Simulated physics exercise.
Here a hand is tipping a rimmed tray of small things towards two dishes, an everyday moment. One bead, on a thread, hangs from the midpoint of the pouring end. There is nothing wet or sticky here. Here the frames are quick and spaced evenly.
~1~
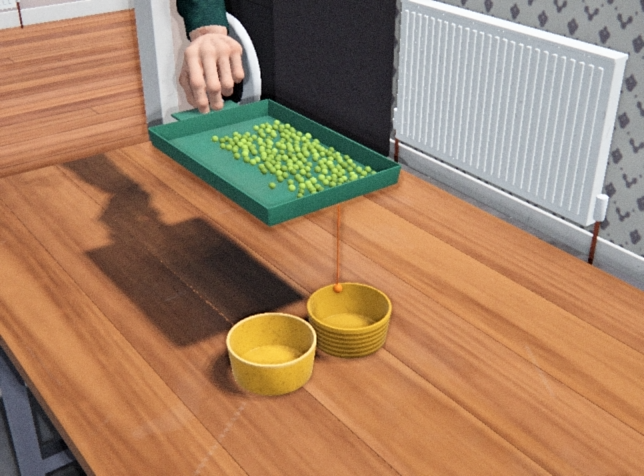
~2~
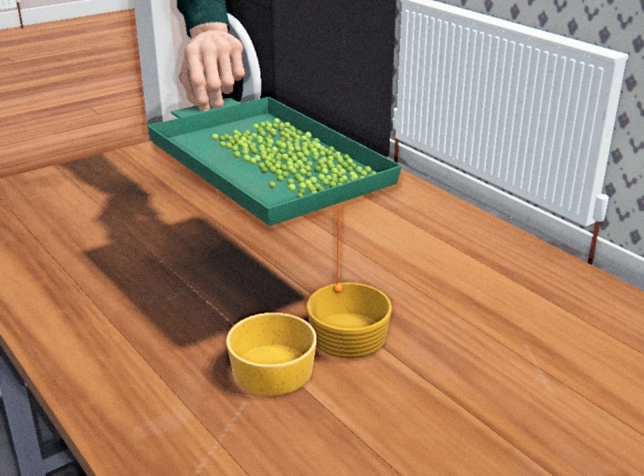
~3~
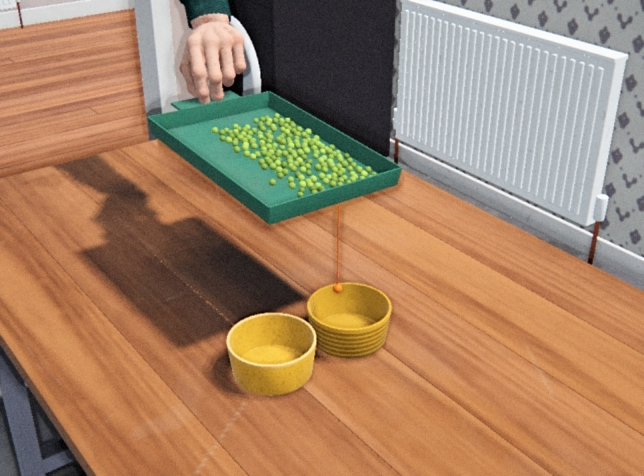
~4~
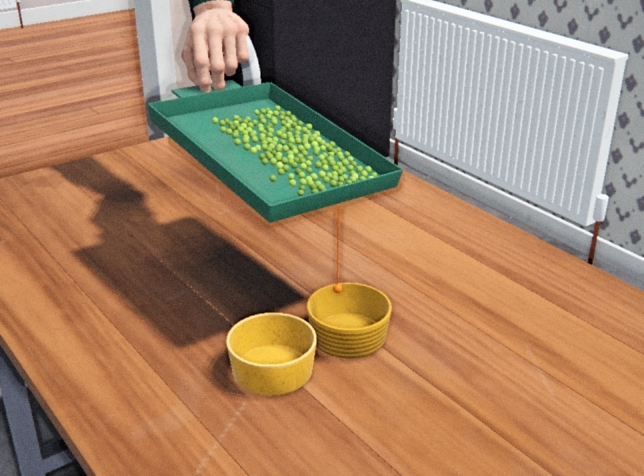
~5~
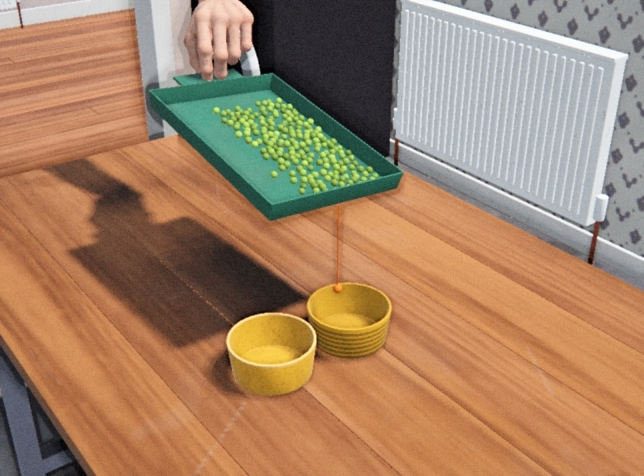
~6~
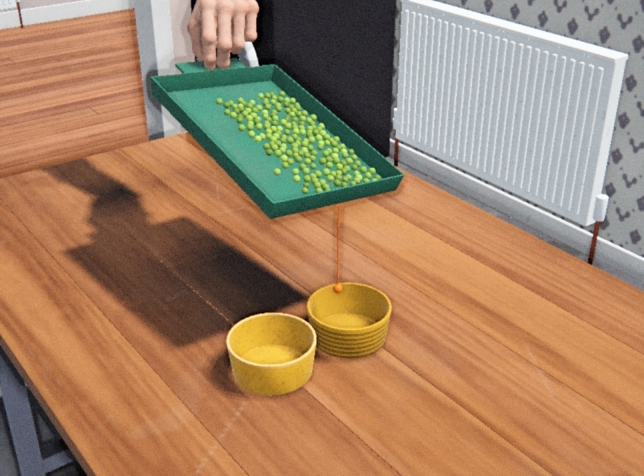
The clip shows a hand holding a green rimmed tray of small green peas above two yellow dishes on a wooden table, then gradually raising the handle end so the tray slants slightly more while the dishes stay still.
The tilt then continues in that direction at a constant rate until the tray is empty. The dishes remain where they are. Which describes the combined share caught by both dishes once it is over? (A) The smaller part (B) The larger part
(A) The smaller part.
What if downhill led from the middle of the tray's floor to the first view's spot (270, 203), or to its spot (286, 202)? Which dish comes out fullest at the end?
Leftward dish for the first, Leftward dish for the second.
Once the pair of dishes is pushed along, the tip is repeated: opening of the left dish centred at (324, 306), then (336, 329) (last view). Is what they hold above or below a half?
The pair would catch the greater share the first time and the greater share the second time.
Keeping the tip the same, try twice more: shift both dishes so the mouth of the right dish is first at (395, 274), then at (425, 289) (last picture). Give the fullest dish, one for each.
The first try: The right-side dish. The second: The right-side dish.
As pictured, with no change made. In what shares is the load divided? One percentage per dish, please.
Roughly 0 in a hundred end in the left dish and roughly 10 in a hundred in the right dish.
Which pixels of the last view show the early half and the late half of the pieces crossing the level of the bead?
First part (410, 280), rest (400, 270).
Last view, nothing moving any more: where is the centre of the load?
Near (427, 320).
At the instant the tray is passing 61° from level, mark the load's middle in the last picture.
Somewhere near pixel (361, 155).
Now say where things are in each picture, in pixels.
The first frame shows corners of the pouring end at (269, 207) and (398, 165), level; middle of the load at (293, 157), dried peas; left dish at (297, 374); right dish at (375, 338); bead on its thread at (337, 289).
The second frame shows corners of the pouring end at (269, 207) and (398, 166), level; middle of the load at (293, 156).
The third frame shows corners of the pouring end at (270, 205) and (399, 167), tipped barely, lowest at the right corner; middle of the load at (293, 153).
The fourth frame shows corners of the pouring end at (271, 204) and (400, 169), tipped a little, lowest at the right corner; middle of the load at (294, 149).
The fifth frame shows corners of the pouring end at (273, 202) and (400, 171), tipped a little, lowest at the right corner; middle of the load at (295, 144).
The sixth frame shows corners of the pouring end at (274, 201) and (401, 174), tipped a little, lowest at the right corner; middle of the load at (298, 141); left dish at (297, 374); right dish at (375, 338).
Soon, tray tipped steeply; nearly all on the tray; a stray few outside both; a stray few in the air.
A while on, tray tipped past a quarter turn; about a quarter on the tray; a stray few in the right dish; about a third outside both; about a quarter in the air.
Towards the end, tray tipped past a quarter turn; a small part in the right dish; nearly all outside both.
Finally, tray tipped past a quarter turn; a stray few in the left dish; a small part in the right dish; nearly all outside both.
